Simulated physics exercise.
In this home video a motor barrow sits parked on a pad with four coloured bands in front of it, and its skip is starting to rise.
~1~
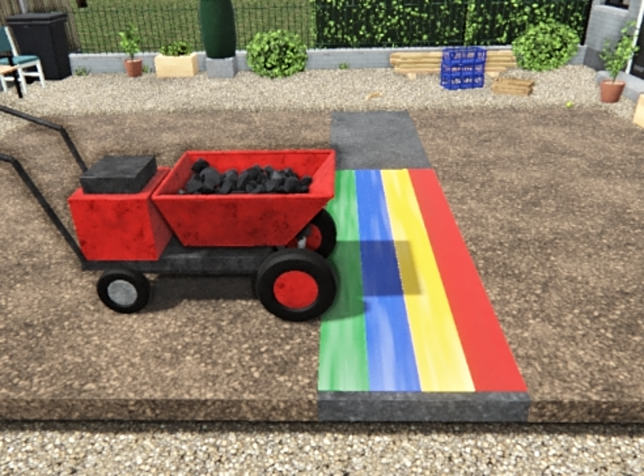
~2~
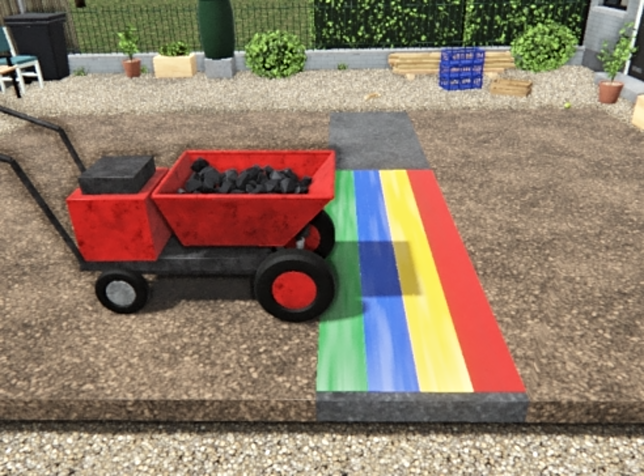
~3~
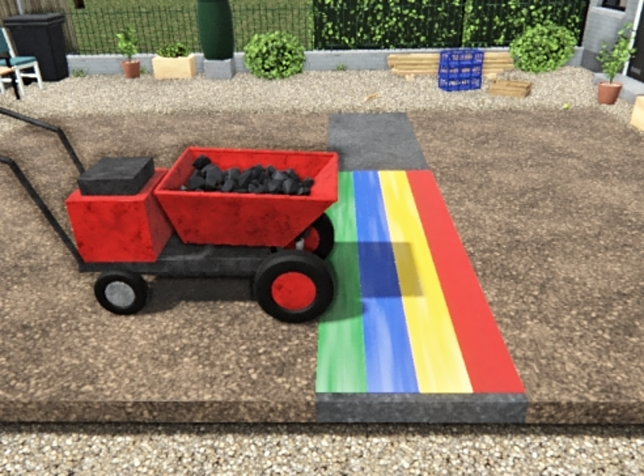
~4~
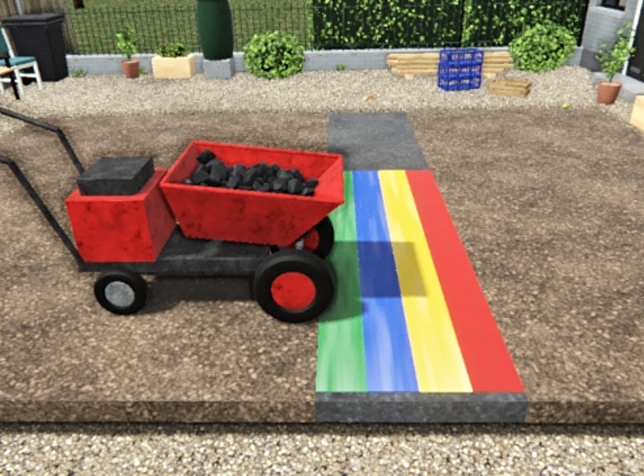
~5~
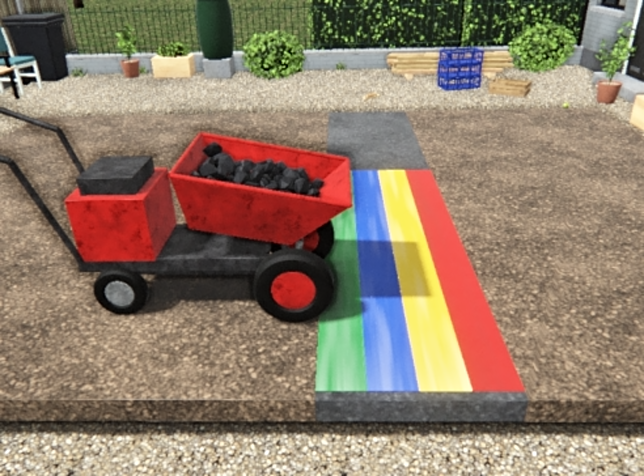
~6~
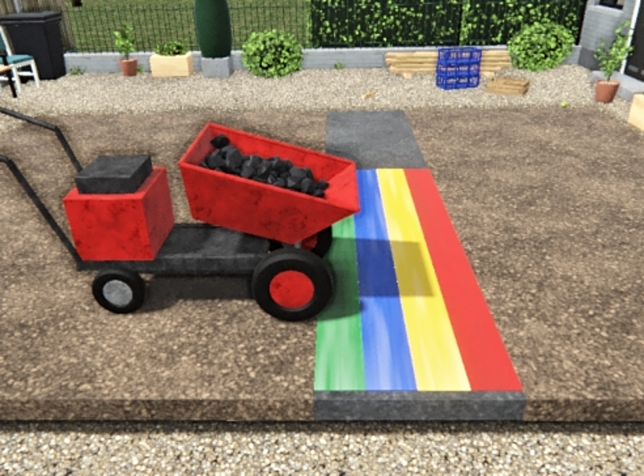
A red motor barrow loaded with black coal stood still beside green, blue, yellow and red strips on the ground, while its skip slowly tilted, the back rising and the front lip shifting slightly right.
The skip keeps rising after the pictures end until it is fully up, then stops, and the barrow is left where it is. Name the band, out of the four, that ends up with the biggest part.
The yellow band.
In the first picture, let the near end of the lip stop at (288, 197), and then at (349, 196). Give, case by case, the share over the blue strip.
That comes to some 40 in a hundred for the first try and some 0 in a hundred for the second.
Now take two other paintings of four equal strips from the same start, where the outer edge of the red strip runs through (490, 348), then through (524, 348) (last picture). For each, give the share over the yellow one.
Roughly 40 per cent, then roughly 40 per cent.
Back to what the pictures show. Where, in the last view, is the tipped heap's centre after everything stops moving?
Once it all stops, the middle lies near (433, 281).
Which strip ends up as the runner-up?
Rank 2: The red strip.
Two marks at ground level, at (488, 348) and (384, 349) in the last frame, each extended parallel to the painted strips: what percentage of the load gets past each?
Estimate: 20 %, then 90 %.
Soon, skip tipped steeply; all in the skip.
A while on, skip tipped steeply; most in the skip; about a quarter over the yellow strip; a stray few over the red strip.
Towards the end, skip tipped right over; a small part in the skip; a small part over the blue strip; about half over the yellow strip; about a quarter over the red strip; a small part off the paint.
Finally, skip tipped right over; a small part in the skip; none over the green strip; a small part over the blue strip; about half over the yellow strip; about a quarter over the red strip; a small part off the paint.
